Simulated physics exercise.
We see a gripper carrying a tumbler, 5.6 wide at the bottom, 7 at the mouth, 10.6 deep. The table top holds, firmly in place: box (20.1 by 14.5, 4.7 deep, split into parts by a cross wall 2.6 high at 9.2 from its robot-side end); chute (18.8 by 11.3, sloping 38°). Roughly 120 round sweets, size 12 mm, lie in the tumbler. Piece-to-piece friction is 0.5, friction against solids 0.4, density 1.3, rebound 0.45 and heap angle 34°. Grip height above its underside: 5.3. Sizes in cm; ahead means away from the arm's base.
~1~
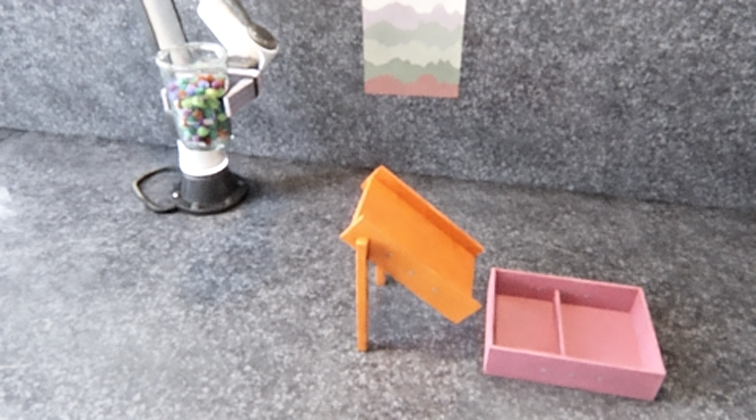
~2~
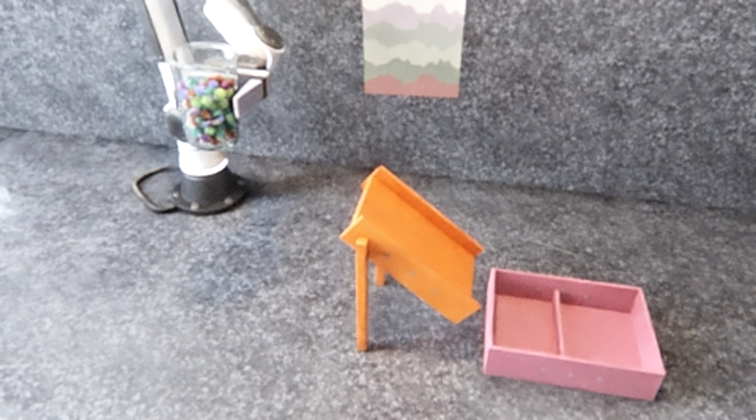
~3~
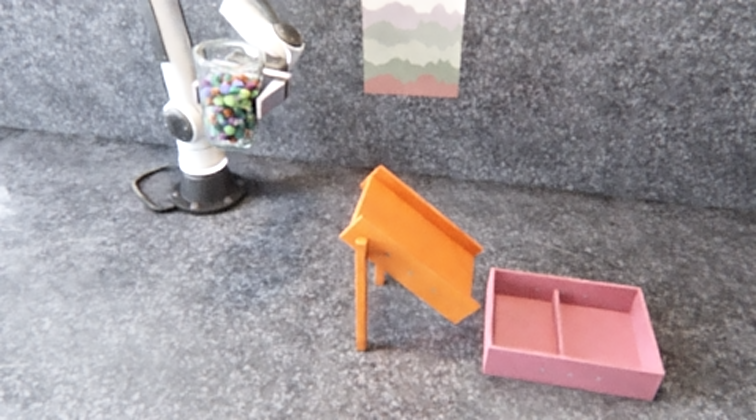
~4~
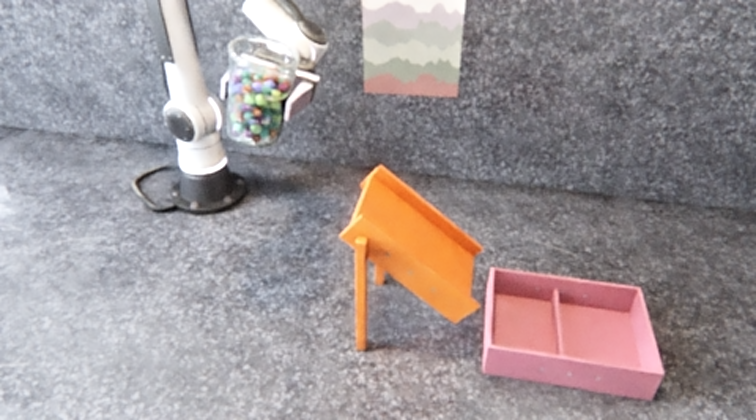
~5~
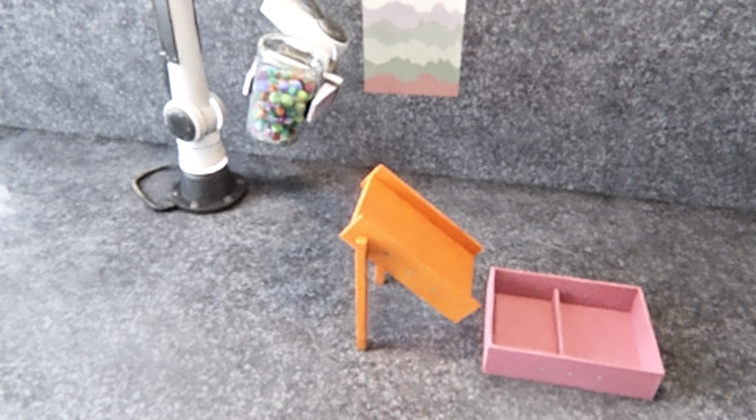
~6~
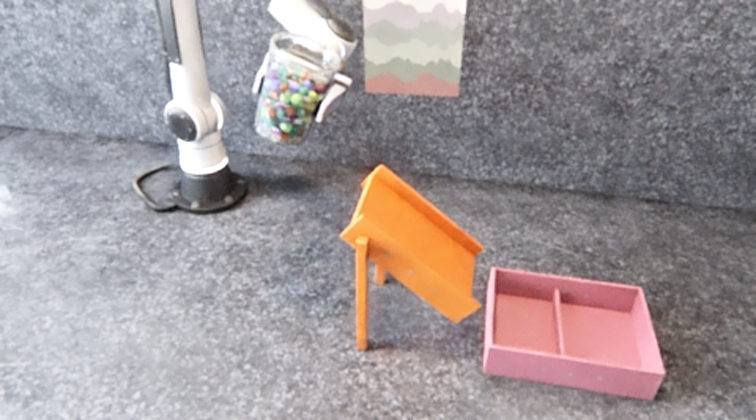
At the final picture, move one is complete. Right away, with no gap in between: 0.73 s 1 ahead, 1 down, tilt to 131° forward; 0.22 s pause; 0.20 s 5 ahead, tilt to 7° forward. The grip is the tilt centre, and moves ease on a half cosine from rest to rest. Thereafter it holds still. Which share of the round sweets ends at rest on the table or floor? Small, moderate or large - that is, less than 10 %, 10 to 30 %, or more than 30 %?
Large.
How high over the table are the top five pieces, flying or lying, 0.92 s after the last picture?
Roughly 20 cm.
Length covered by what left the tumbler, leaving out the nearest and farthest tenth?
The stretch is around 40 cm.
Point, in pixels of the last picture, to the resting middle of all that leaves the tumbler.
Middle point: About (359, 309).
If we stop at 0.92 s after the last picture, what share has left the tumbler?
Roughly 100 per cent by then.
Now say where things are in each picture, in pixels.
Tumbler middle at (200, 100), level; upper third of the load around (198, 87), from x 175 to 225, top at y 75; 124 in the tumbler, in the first picture.
Tumbler middle at (209, 100), tilted 2° forward; upper third of the load around (205, 87), from x 180 to 230, top at y 75, in the second picture.
Tumbler middle at (231, 98), tilted 7° forward; upper third of the load around (229, 85), from x 205 to 255, top at y 75, in the third picture.
Tumbler middle at (259, 96), tilted 14° forward; upper third of the load around (258, 84), from x 235 to 285, top at y 70, in the fourth picture.
Tumbler middle at (283, 95), tilted 19° forward; upper third of the load around (282, 83), from x 255 to 310, top at y 65, in the fifth picture.
Tumbler middle at (293, 94), tilted 21° forward; upper third of the load around (293, 83), from x 265 to 320, top at y 65; 124 in the tumbler, in the sixth picture.
Then, 0.46 s later, tilted 98° forward, highest piece 35 above the table; 124 in the tumbler.
Then, 0.92 s later, tilted 131° forward, highest piece 23 above the table; 52 on the table or floor, 11 in the robot-side part, 61 on the chute or in flight.
Then, 1.35 s later, tilted 7° forward, highest piece 3 above the table; 92 on the table or floor, 28 in the robot-side part, 4 in the far-side part.
Then, 2.40 s later, tilted 7° forward, highest piece 1 above the table; 92 on the table or floor, 28 in the robot-side part, 4 in the far-side part.
At rest, 92 on the table or floor, 28 in the robot-side part, 4 in the far-side part. That is 74 % on the table or floor.
